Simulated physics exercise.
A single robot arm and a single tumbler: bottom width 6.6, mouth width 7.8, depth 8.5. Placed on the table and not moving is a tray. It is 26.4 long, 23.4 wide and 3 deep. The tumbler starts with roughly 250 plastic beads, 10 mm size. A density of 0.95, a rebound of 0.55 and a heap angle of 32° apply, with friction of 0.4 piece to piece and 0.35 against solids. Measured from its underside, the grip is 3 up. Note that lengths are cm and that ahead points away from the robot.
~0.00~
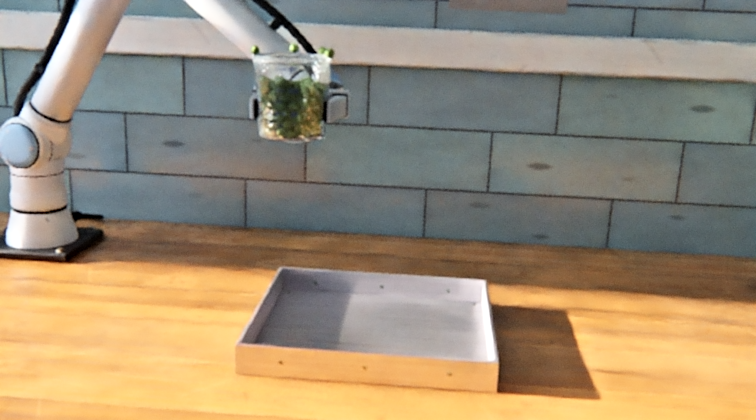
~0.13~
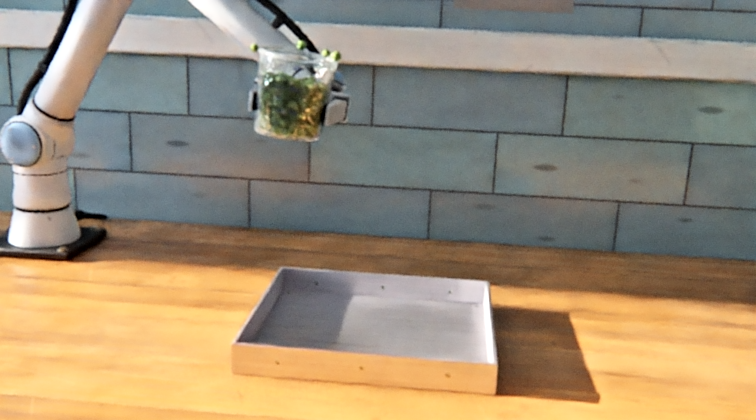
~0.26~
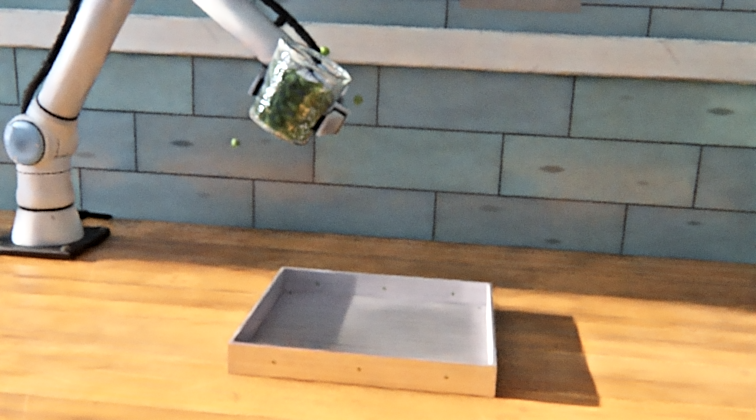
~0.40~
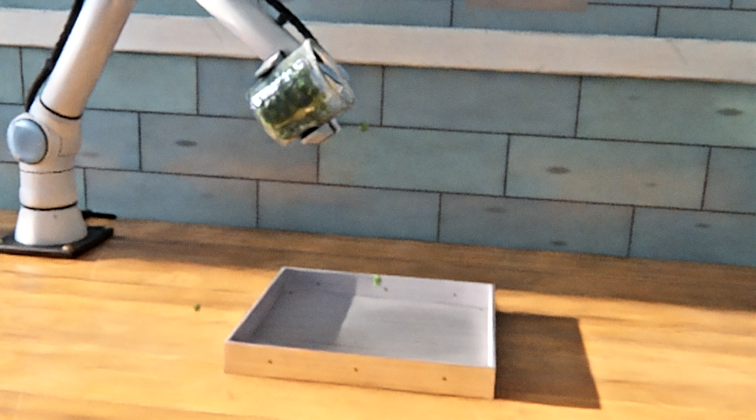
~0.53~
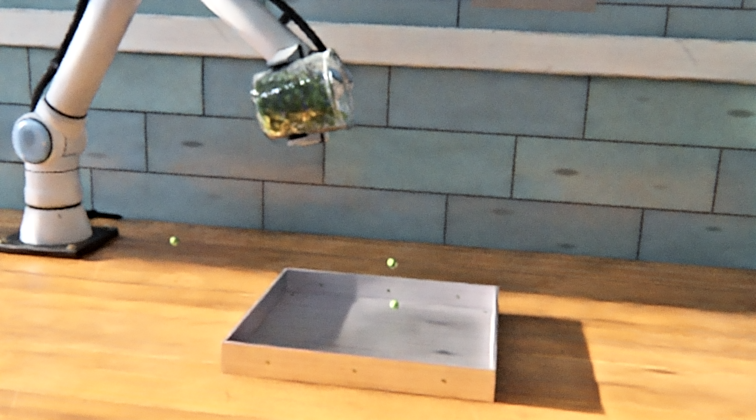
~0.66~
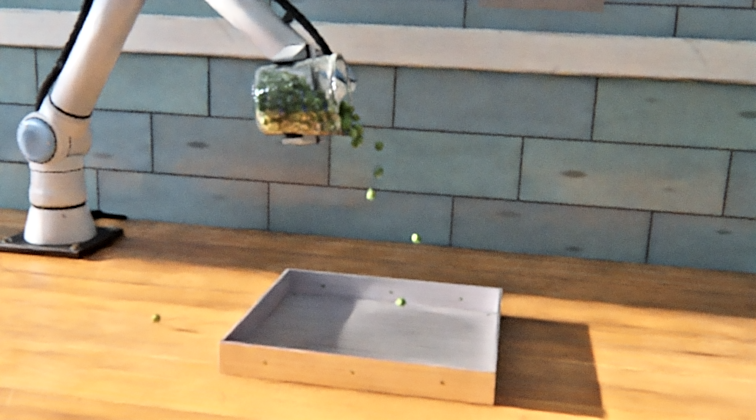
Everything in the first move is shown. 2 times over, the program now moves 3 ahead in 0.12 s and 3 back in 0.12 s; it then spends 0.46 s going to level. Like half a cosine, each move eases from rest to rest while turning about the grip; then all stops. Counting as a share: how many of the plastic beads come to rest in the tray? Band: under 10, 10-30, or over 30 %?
Over 30 %.
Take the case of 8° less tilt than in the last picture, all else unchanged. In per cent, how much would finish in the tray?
It would be near 40 per cent.
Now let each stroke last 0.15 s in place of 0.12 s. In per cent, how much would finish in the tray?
It would come to roughly 55 %.
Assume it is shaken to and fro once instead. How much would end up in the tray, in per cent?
About 45 per cent in that case.
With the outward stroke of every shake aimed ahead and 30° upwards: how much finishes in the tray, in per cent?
I'd reckon around 70 per cent.
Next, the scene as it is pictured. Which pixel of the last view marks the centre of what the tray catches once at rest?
Approximately (434, 340) in pixels.
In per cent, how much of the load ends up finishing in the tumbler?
35 %.
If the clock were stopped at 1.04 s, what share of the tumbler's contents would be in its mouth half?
Around 55 in a hundred.
By 1.04 s, tilted 82° forward, highest piece 26 above the table; 143 in the tumbler, 81 in the tray, 1 on the table or floor, 21 in flight or on a rim.
By 1.41 s, tilted 29° forward, highest piece 30 above the table; 152 in the tray, 82 in the tumbler, 5 on the table or floor, 7 in flight or on a rim.
By 1.80 s, level, highest piece 27 above the table; 158 in the tray, 82 in the tumbler, 6 on the table or floor.
By 2.85 s, level, highest piece 27 above the table; 158 in the tray, 82 in the tumbler, 6 on the table or floor.
Final count, 158 in the tray, 82 in the tumbler, 6 on the table or floor. That is 64 % in the tray.
